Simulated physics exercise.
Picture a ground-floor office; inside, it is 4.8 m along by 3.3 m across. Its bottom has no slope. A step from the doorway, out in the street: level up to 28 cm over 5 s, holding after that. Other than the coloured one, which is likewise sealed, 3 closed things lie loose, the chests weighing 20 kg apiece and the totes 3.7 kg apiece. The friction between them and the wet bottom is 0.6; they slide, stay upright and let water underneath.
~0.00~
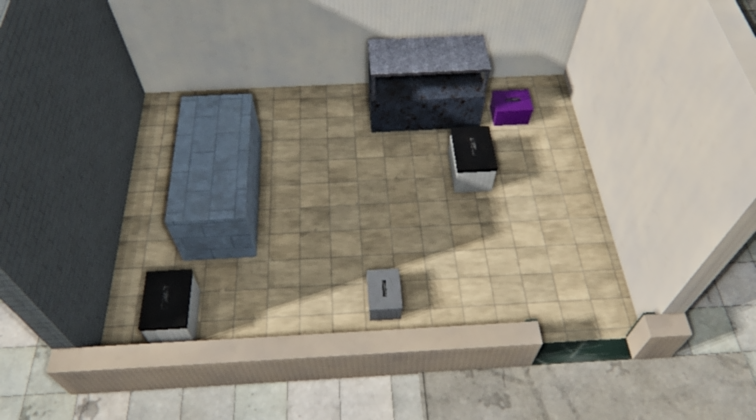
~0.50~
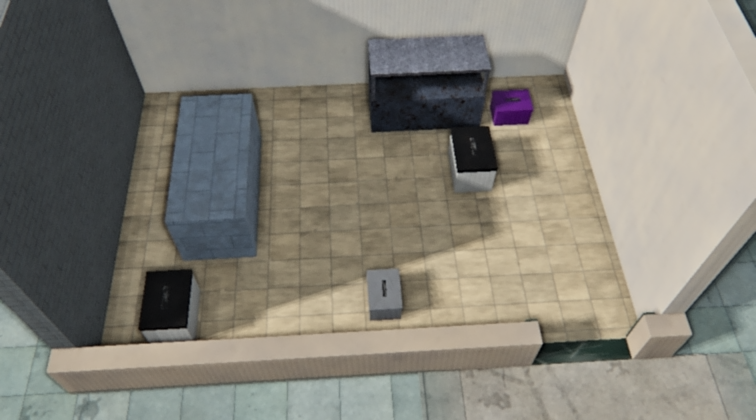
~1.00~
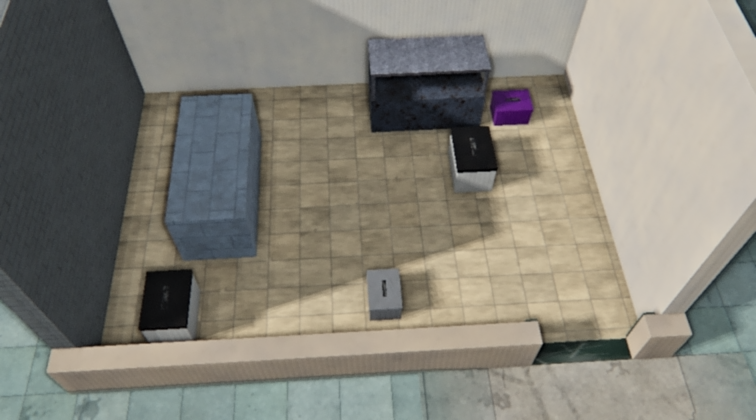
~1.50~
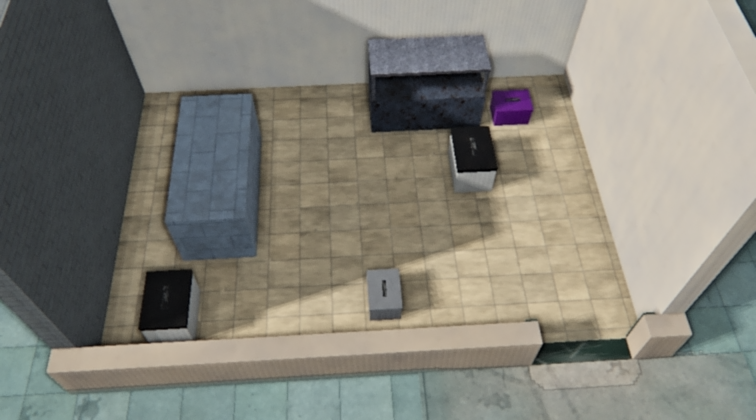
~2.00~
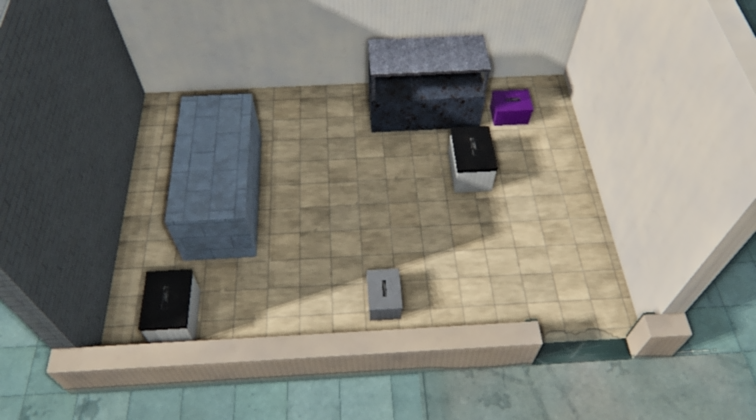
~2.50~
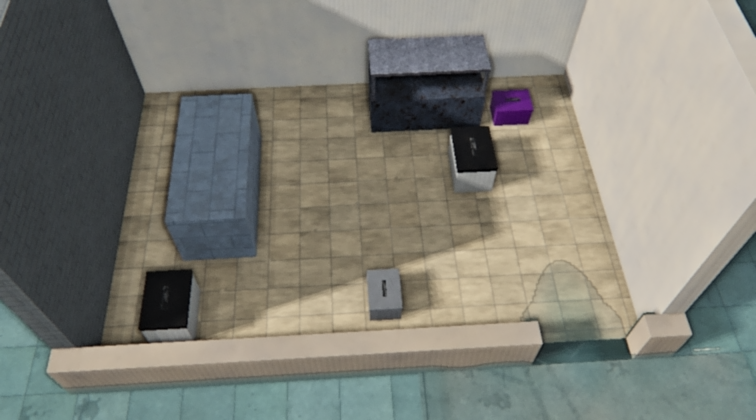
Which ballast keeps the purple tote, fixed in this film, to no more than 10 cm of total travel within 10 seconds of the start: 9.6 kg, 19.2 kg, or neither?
Neither is enough.
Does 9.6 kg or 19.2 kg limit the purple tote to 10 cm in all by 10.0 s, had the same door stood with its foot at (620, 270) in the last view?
Result: The lesser mass is plenty.
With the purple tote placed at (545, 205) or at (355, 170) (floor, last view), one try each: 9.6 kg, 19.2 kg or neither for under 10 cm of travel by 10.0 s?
Trial 1 - no option succeeds; trial 2 - no option succeeds.
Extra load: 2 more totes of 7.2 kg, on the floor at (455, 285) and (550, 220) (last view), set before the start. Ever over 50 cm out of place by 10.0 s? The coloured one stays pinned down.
The first comes out below the threshold, the second above the threshold.
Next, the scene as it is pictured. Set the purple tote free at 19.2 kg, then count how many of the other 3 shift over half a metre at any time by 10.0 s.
I make that 1.
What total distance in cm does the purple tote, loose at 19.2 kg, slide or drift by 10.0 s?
Roughly 50 centimetres.
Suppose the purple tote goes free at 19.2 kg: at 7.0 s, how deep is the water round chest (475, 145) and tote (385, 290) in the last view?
First about 8 cm, second about 1 cm.
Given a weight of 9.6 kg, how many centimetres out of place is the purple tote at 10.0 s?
Displacement near 50 cm.
After 3.5 s the purple tote would be 0 cm from its start with 9.6 kg and 0 cm from its start with 19.2 kg; 0 cm of water round it then.
After 4.5 s the purple tote would be 0 cm from its start with 9.6 kg and 0 cm from its start with 19.2 kg; 4 cm of water round it then.
After 7.0 s the purple tote would be 47 cm from its start with 9.6 kg and 28 cm from its start with 19.2 kg; 19 cm of water round it then.
After 10.0 s the purple tote would be 47 cm from its start with 9.6 kg and 38 cm from its start with 19.2 kg; 16 cm of water round it then.
